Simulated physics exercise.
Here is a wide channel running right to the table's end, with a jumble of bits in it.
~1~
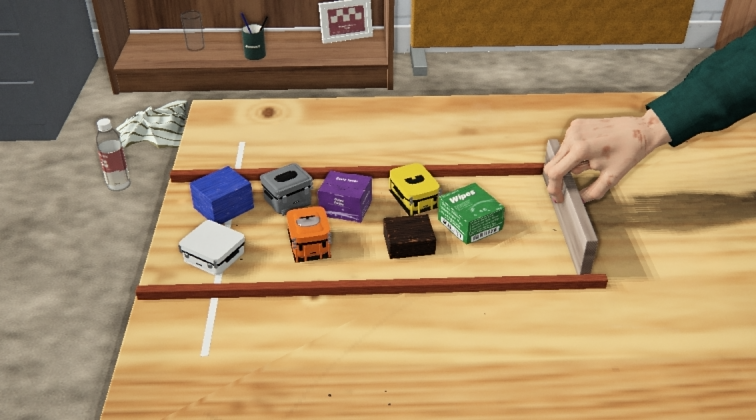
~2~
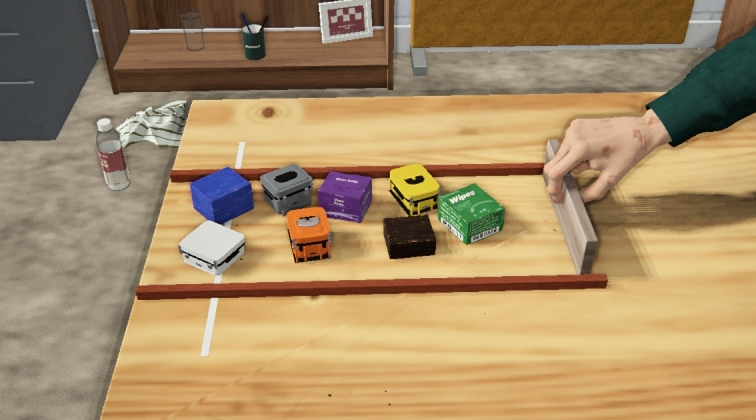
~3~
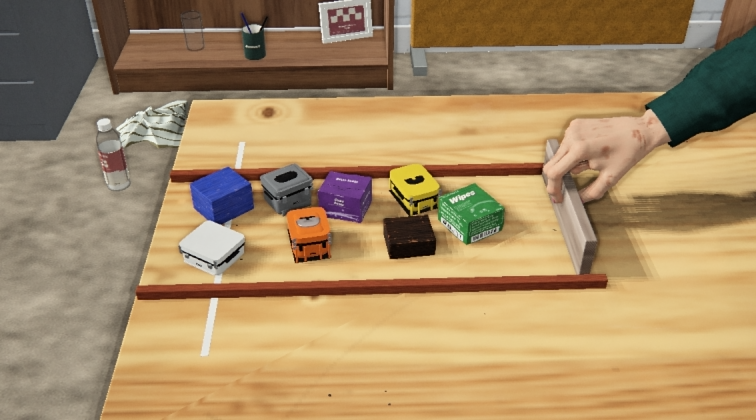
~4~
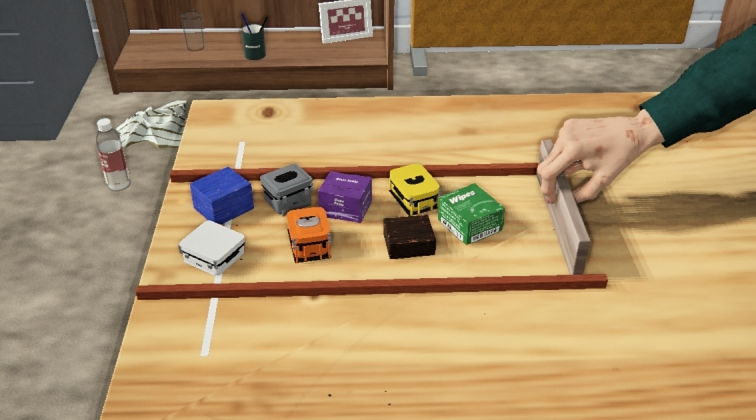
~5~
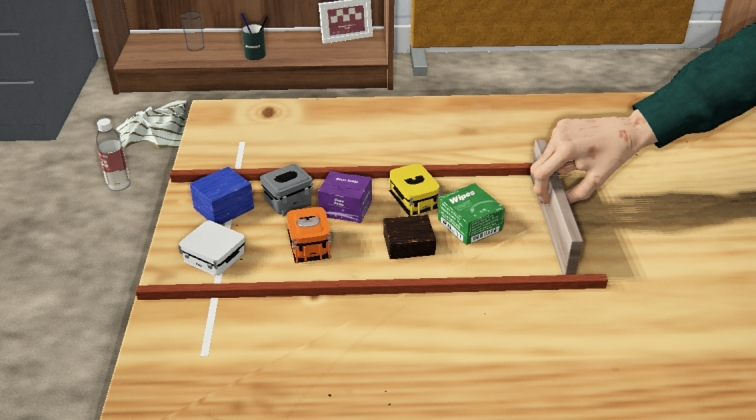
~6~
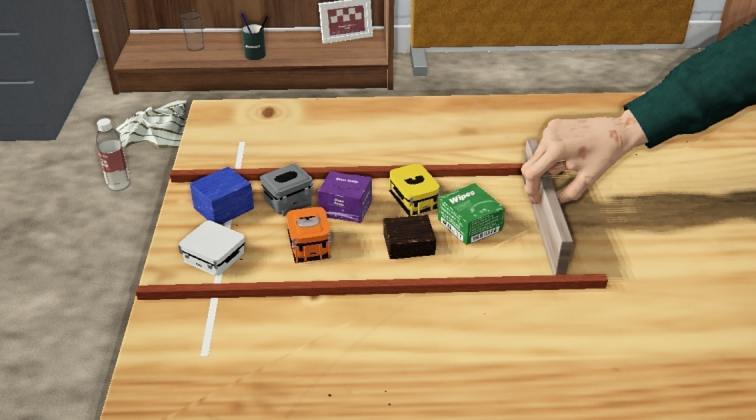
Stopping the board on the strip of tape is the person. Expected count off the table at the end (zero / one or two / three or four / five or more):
It ends with three or four gone from the table.
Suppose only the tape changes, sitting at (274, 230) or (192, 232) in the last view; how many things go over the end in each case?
The first gives 1 and the second gives 5.
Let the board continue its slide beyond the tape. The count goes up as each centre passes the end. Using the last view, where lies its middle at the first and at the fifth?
First at (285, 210), next at (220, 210).
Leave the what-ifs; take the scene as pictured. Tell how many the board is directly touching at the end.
Contact count: 3.
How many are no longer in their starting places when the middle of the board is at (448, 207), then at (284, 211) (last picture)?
At the first spot 3, then 8.
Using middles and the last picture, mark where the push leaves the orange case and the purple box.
Orange case at about (155, 243), purple box at about (166, 192).
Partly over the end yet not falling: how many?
The number would be 2.
Early on, none off yet; blue block at rest near (222, 196); white case at rest near (214, 249); grey case at rest near (287, 189).
Finally, the number that fall off is three or four; lost, grey case, white case and blue block.
